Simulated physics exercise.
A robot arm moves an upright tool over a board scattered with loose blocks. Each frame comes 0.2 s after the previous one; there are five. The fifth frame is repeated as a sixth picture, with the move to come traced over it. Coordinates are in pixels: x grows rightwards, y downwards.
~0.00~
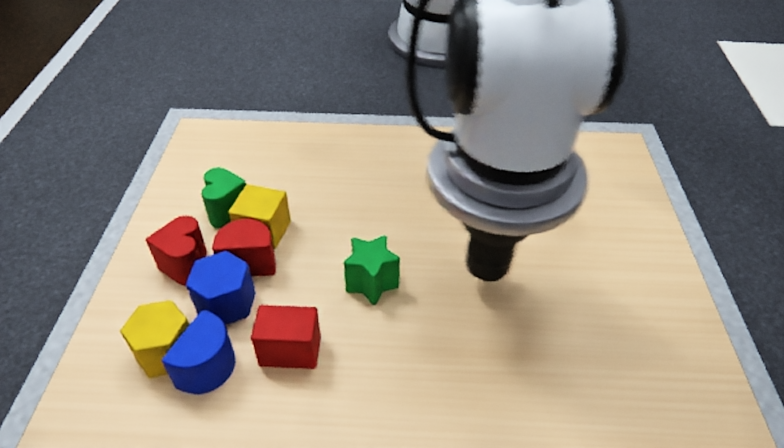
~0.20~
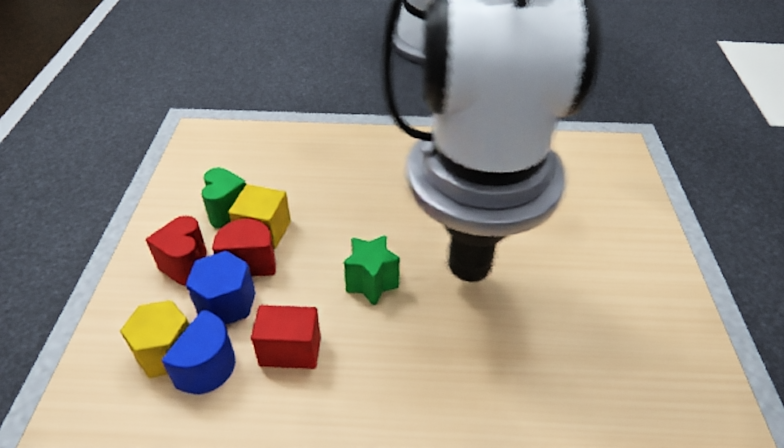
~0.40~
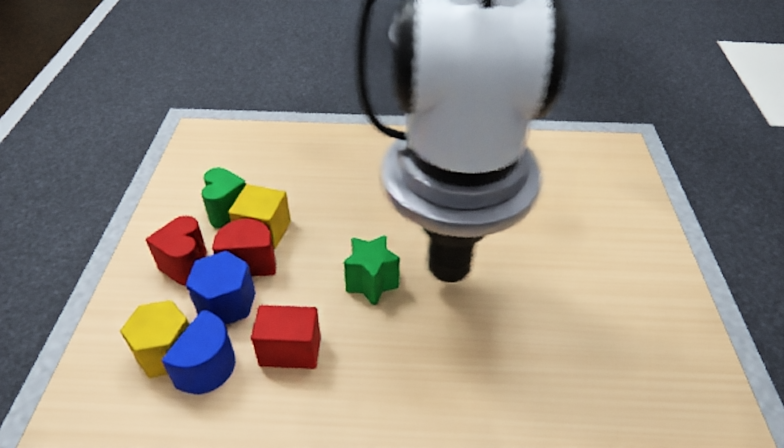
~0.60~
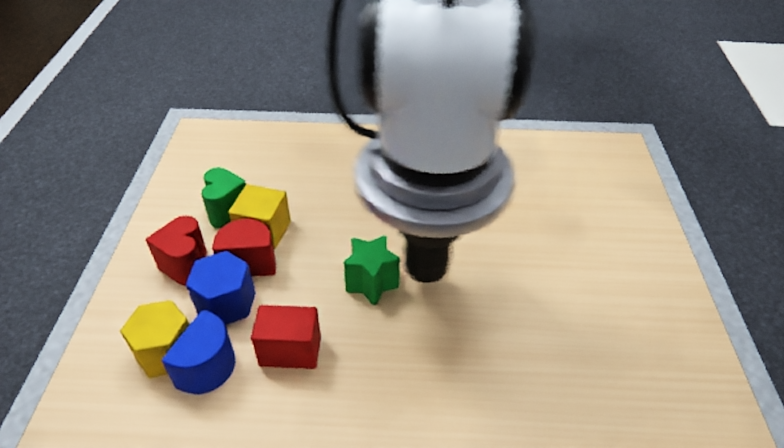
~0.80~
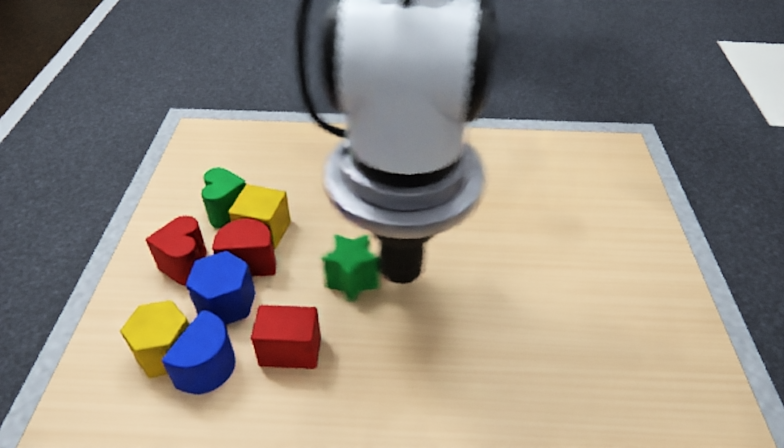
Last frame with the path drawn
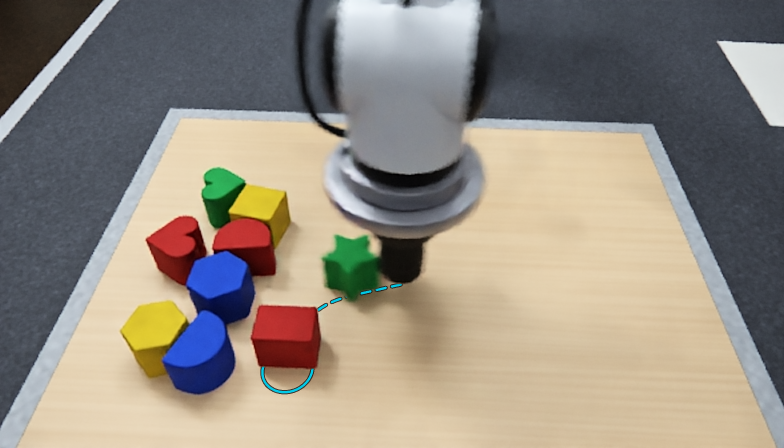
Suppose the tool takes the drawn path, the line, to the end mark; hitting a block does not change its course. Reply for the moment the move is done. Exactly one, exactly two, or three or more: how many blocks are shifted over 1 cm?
Here I'd predict two blocks moving more than 1 cm.
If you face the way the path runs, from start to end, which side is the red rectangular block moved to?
Gets pushed left.
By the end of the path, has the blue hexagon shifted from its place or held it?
By the time the path is finished, it has hardly shifted at all.
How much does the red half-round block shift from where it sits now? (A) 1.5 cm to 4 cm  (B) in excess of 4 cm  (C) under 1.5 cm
C
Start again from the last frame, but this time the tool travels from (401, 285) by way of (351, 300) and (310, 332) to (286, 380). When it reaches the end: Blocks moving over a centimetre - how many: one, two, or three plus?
There will be two blocks that move more than 1 cm.
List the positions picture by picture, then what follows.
In the first frame, lower end of the tool at (488, 265), tops of blocks, blue half-round block at (198, 340), blue hexagon at (217, 273), red half-round block at (242, 234), red rectangular block at (285, 322), green star at (371, 253).
In the second frame, tool at (469, 266), blocks as before.
In the third frame, tool at (449, 266), blocks as before.
In the fourth frame, tool at (426, 267), blocks as before.
In the fifth frame, tool at (401, 268), blue half-round block at (198, 340), blue hexagon at (217, 273), red half-round block at (242, 234), red rectangular block at (285, 322), green star at (351, 251).
The drawn path runs from (401, 285) by way of (350, 296) and (306, 322) to (288, 369).
On the path given first. One third of the way, tool at (348, 279); green star at (311, 250), turned 50° clockwise.
Two thirds of the way, tool at (303, 305); red rectangular block at (280, 330); green star at (295, 252), turned 80° clockwise.
At the end, tool at (284, 353); blue half-round block not moved; blue hexagon not moved; red half-round block not moved; red rectangular block at (247, 378), turned 40° clockwise; green star at (295, 252), turned 80° clockwise.
